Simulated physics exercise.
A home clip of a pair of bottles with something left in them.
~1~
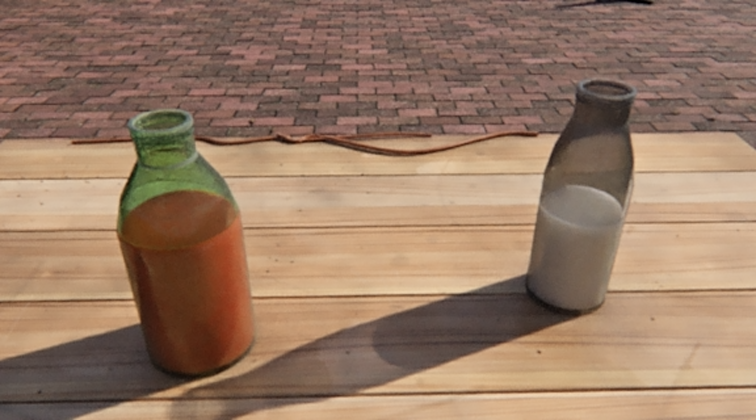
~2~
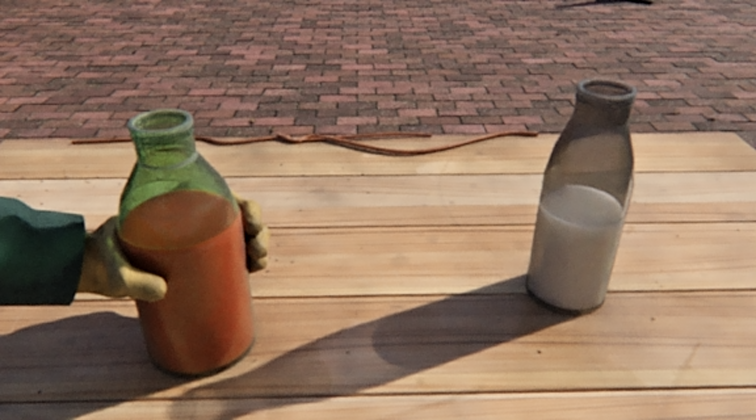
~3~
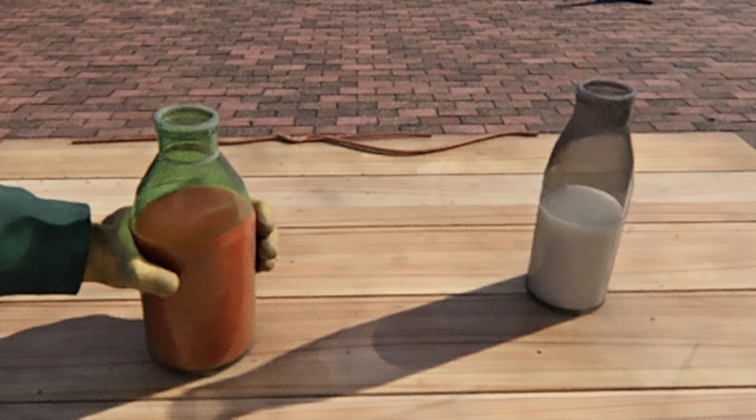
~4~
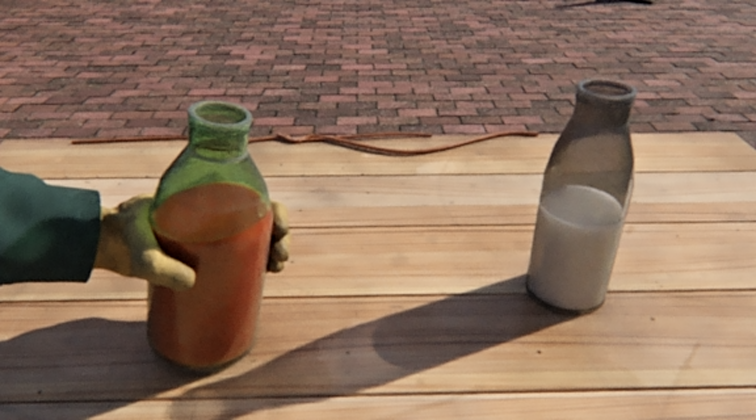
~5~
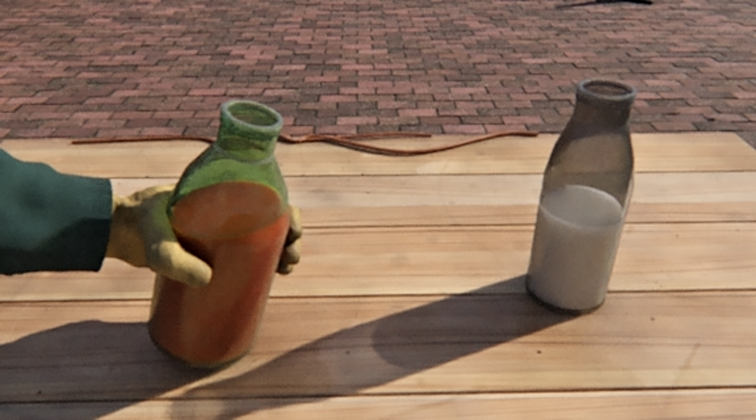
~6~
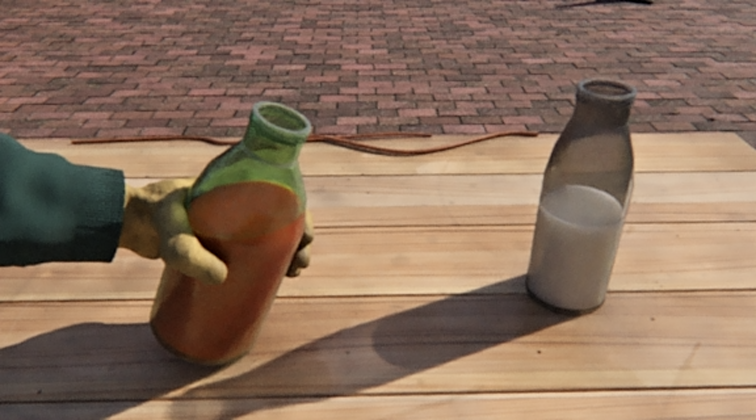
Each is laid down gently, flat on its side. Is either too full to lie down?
The left one lets some out and the right one lets some out.
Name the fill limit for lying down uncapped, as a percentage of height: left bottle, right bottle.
In turn 20 and 14 per cent.
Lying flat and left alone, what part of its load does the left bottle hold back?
Some 35 per cent.
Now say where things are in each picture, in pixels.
The first frame shows both stand upright; left bottle (184, 239) about two thirds full, open; right bottle (585, 195) about half full, open.
The second frame shows a hand takes the left bottle; left bottle about two thirds full, surface at (180, 218); right bottle about half full, surface at (582, 206).
In the third frame, the left bottle leans; left bottle (196, 235) about two thirds full; right bottle (585, 195) about half full.
In the fourth frame, the left bottle leans; left bottle about two thirds full, surface at (212, 209); right bottle about half full, surface at (582, 206).
In the fifth frame, the left bottle leans; left bottle (227, 229) about two thirds full; right bottle (585, 195) about half full.
In the sixth frame, the left bottle leans; left bottle (241, 228) tipped 25°, open; right bottle about half full, surface at (582, 206), open.
Next, the left bottle is nearly down; left bottle, dry at the neck.
After that, the left bottle lies flat; left bottle, some has come out.
Finally, both lie flat; left bottle, some has come out; right bottle, some has come out.
